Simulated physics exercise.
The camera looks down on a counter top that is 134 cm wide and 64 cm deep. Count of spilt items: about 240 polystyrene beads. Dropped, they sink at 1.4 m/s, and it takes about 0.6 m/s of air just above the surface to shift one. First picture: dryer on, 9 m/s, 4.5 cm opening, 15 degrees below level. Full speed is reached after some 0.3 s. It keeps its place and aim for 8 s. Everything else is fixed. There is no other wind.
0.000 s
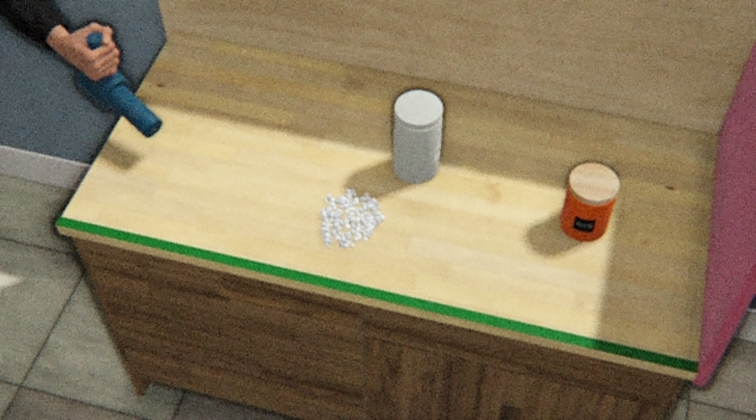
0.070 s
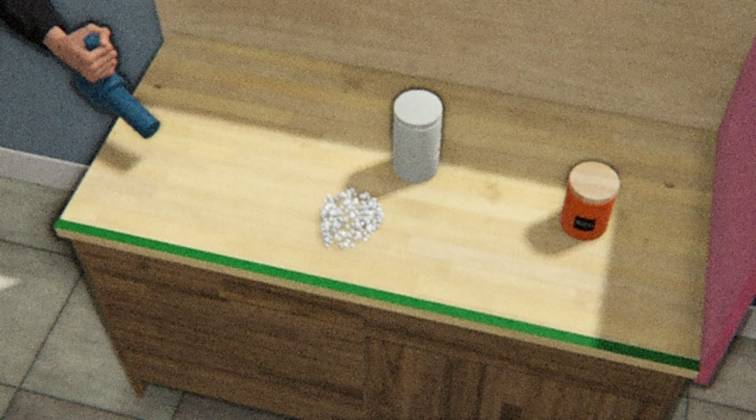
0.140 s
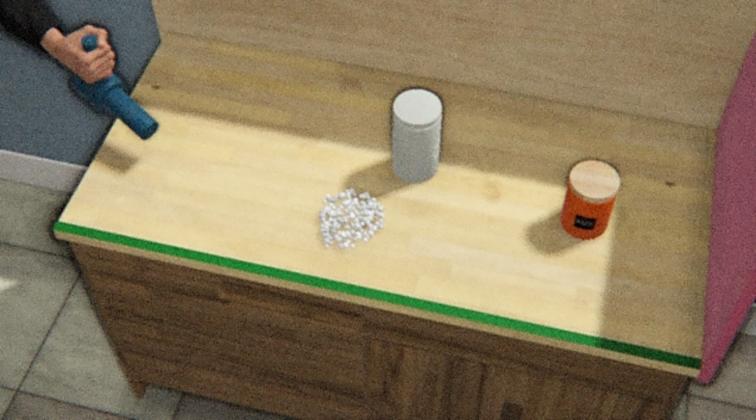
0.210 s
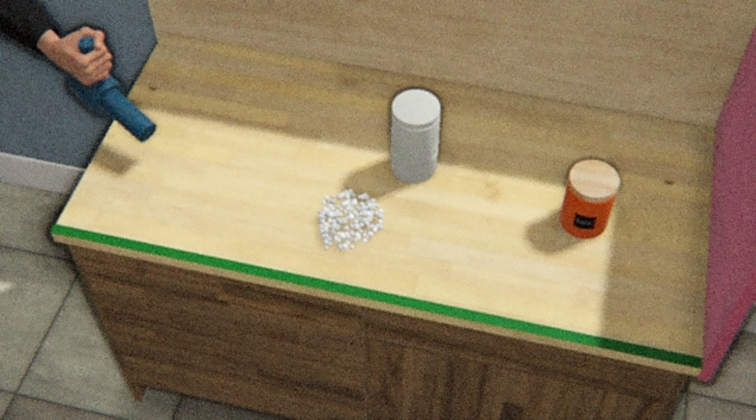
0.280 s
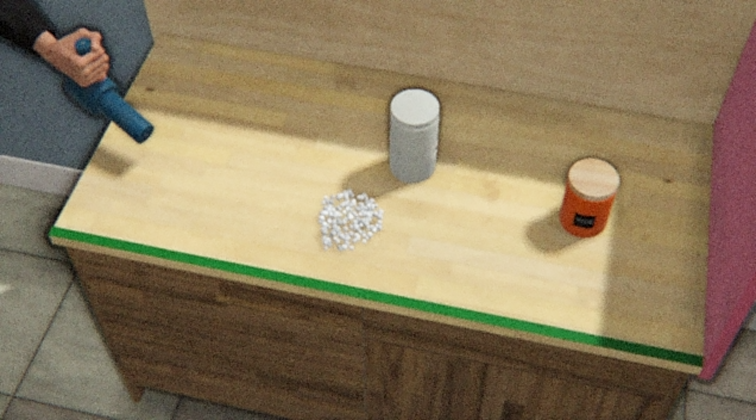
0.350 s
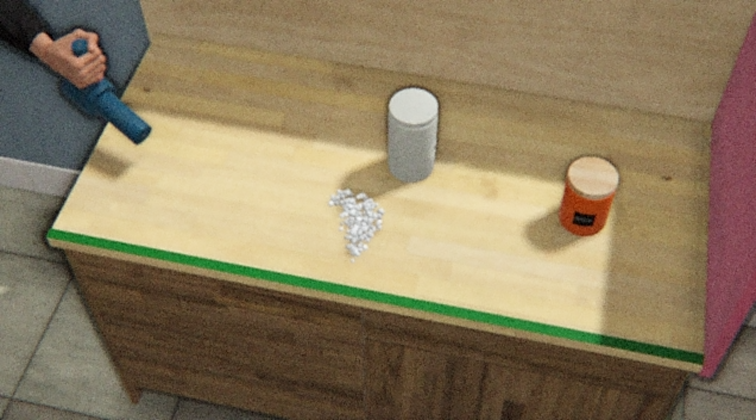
A hand aiming a blue dryer across a wooden counter, white beads lying still beside two jars, then some shifting rightward.
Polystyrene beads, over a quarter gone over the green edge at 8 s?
My money says the one-in-four line is respected at that edge.
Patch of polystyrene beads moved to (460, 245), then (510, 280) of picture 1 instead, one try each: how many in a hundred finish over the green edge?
First try 25 %, second try 40 %.
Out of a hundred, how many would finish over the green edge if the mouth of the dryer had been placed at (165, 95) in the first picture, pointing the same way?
You'd be looking at something like 60 in a hundred.
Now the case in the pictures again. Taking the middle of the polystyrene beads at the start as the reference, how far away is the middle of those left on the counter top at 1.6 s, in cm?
About 60 cm.
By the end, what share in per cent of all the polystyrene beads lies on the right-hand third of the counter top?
Roughly 90 %.
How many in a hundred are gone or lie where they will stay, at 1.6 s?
Estimated share: Close to 10 per cent.
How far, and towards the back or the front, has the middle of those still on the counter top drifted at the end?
It has moved to the far side by around 30 cm.
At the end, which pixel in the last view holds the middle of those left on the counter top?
Look near pixel (707, 168) of the last view.
After 1.6 s the count stands so, 8 % are over the green edge; the middle of those still in play is near (641, 264).
After 2.6 s the count stands so, 10 % are over the green edge; the middle of those still in play is near (706, 251).
After 4.4 s the count stands so, 10 % are over the green edge; the middle of those still in play is near (705, 199).
After 8.0 s, at the end, 12 % are over the green edge; the middle of those still in play is near (707, 168).
